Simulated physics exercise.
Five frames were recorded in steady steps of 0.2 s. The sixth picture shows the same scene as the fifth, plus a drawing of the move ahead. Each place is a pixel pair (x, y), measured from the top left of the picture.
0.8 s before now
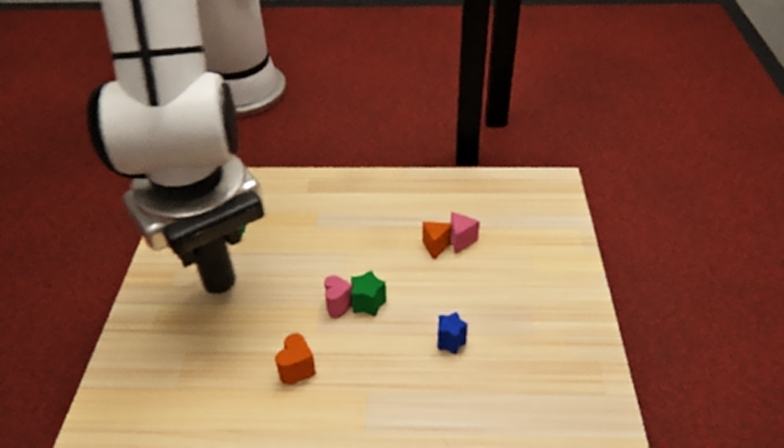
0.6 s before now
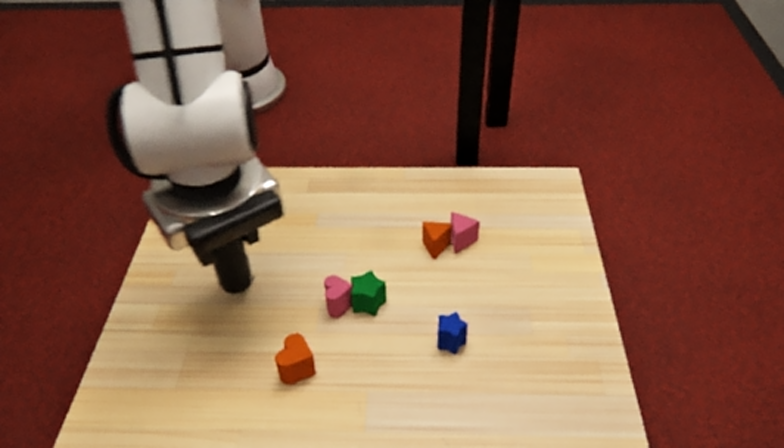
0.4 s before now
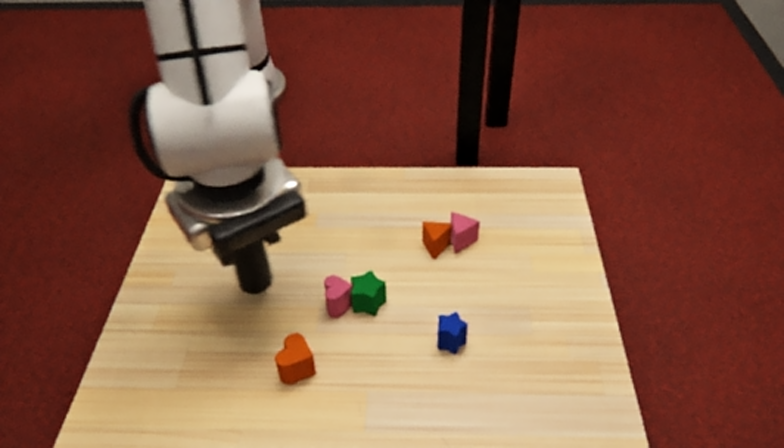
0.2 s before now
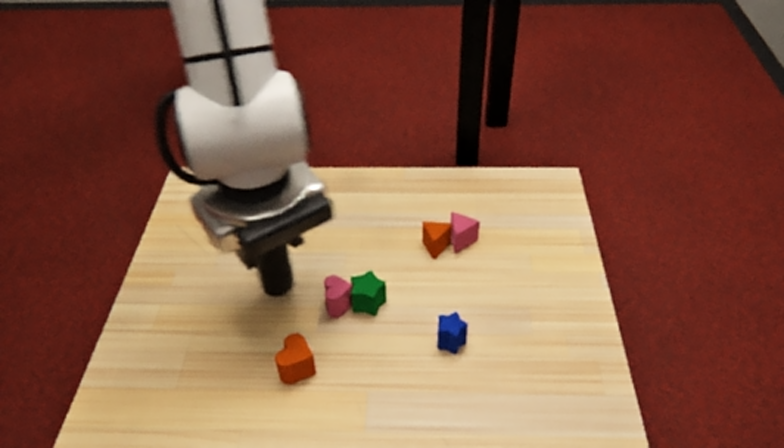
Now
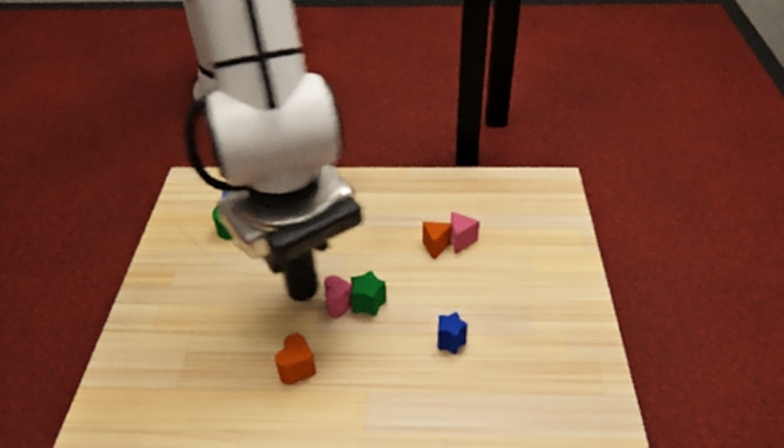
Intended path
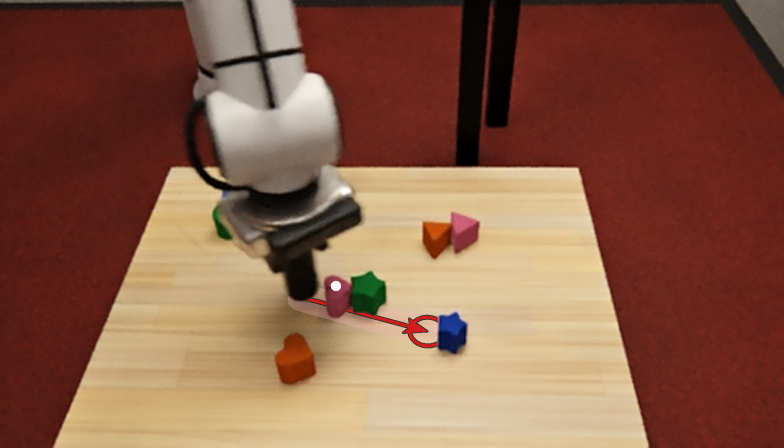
On a light wooden table above a red floor, a white robotic arm moves its dark pusher steadily rightward toward a pink heart beside a green star, while the orange heart, blue star and two triangular blocks stay still.
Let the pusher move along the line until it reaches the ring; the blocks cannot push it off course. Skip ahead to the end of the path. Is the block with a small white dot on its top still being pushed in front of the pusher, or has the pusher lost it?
The block stays ahead.
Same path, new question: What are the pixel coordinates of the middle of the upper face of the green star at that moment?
The centre of its top will be at (427, 286).
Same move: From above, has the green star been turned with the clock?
No.
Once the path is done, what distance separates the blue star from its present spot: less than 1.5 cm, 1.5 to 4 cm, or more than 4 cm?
The answer is 1.5 to 4 cm.
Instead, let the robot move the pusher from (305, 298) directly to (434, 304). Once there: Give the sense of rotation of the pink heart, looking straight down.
From above, it looks like the pink heart goes clockwise.
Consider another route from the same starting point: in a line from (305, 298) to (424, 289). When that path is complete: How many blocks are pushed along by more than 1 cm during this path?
Number moved: 2.
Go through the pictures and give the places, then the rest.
In the first frame, pusher tip (220, 283); block tops, orange heart (294, 350); pink heart (336, 286); green star (366, 283); blue star (452, 323).
In the second frame, pusher (237, 282); blocks unchanged.
In the third frame, pusher (256, 283); blocks unchanged.
In the fourth frame, pusher (278, 285); blocks unchanged.
In the fifth frame, pusher (303, 290); orange heart (294, 350); pink heart (336, 286); green star (366, 283); blue star (452, 323).
Path on the board, in a line from (305, 298) to (428, 331); the dot is on the pink heart.
On the path given first. One third of the way, pusher (344, 301); pink heart (368, 298), turned 30° clockwise; green star (391, 285), turned 25° anticlockwise.
Two thirds of the way, pusher (385, 312); pink heart (411, 310), turned 30° clockwise; green star (414, 284), turned 80° anticlockwise.
At the end, pusher (428, 323); orange heart in place; pink heart (455, 322), turned 35° clockwise; green star (427, 286), turned 145° anticlockwise; blue star (482, 330).
